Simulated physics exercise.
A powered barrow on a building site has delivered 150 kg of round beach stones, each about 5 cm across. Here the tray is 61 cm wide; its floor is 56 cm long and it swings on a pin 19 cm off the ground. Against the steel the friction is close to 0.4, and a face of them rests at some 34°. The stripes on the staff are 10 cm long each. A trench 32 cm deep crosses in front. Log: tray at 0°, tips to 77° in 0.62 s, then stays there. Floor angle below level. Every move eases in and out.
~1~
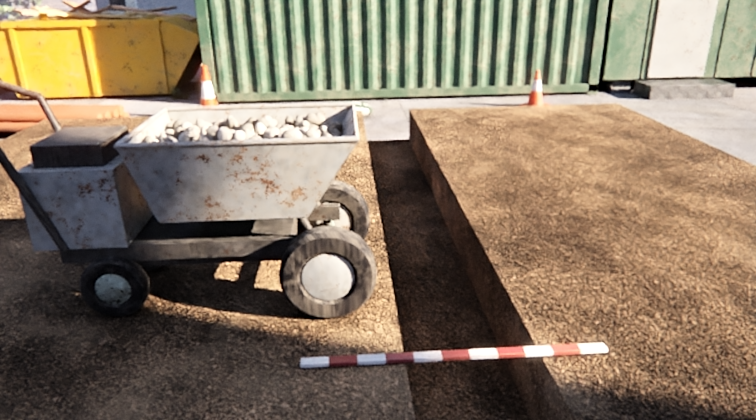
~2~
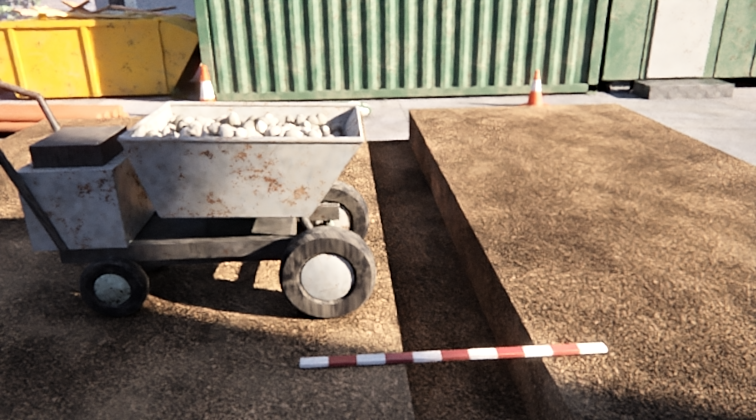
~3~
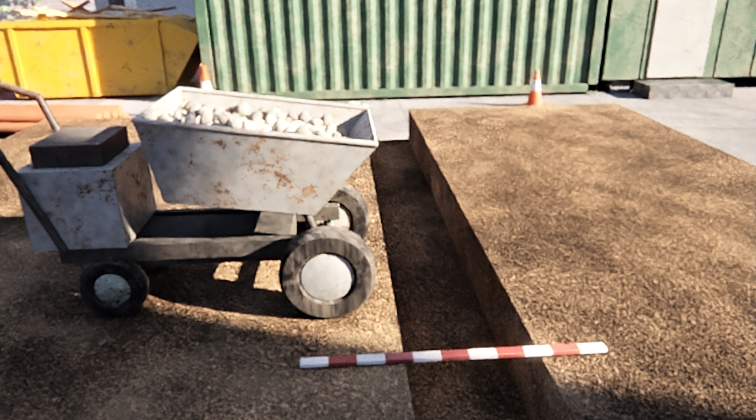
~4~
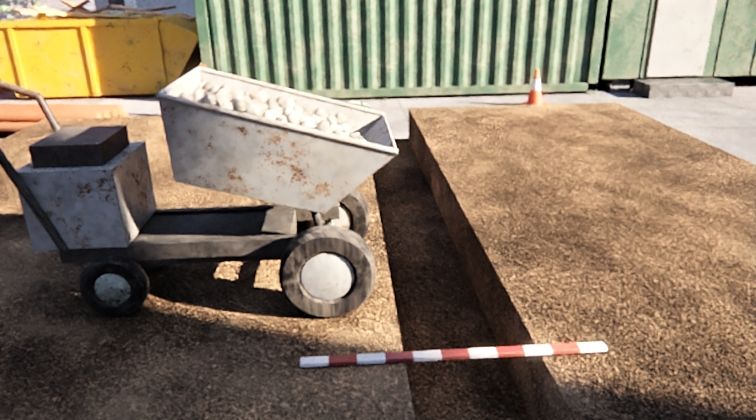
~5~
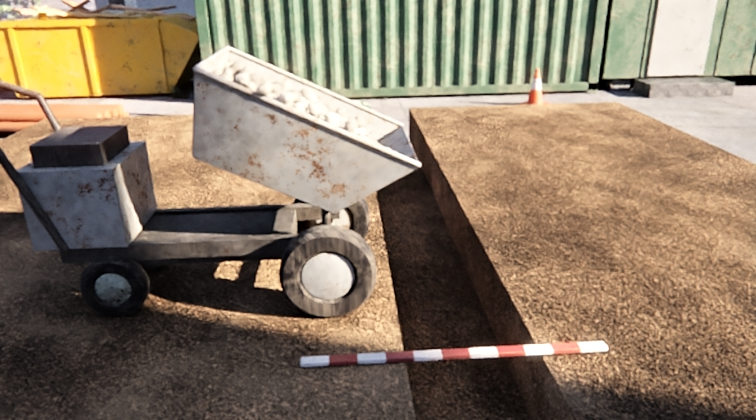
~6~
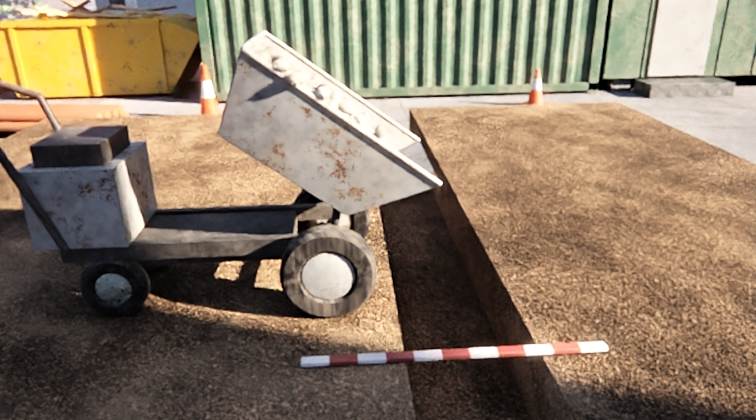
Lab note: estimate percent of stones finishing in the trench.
Approx. 34 %.
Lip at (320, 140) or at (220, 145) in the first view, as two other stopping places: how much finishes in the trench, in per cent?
65 % and 90 %.
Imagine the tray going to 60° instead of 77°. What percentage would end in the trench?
Roughly 30%.
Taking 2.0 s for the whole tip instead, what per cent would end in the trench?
Estimate: About 55 %.
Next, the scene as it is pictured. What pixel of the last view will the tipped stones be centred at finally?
The stones end up centred near (548, 269).
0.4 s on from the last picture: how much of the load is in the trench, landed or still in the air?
15 per cent, give or take.
Then, 0.2 s after the last picture the floor is at 64°, 100 % in the tray; the foremost stones are at (454, 203).
Then, 0.4 s after the last picture the floor is at 77°, 52 % in the tray, 13 % in the trench, 36 % past the trench; the foremost stones are at (569, 279).
Then, 0.8 s after the last picture the floor is at 77°, 8 % in the tray, 25 % in the trench, 67 % past the trench; the foremost stones are past the picture's edge.
Then, 2.7 s after the last picture the floor is at 77°, 0 % in the tray, 34 % in the trench, 66 % past the trench; the foremost stones are past the picture's edge.
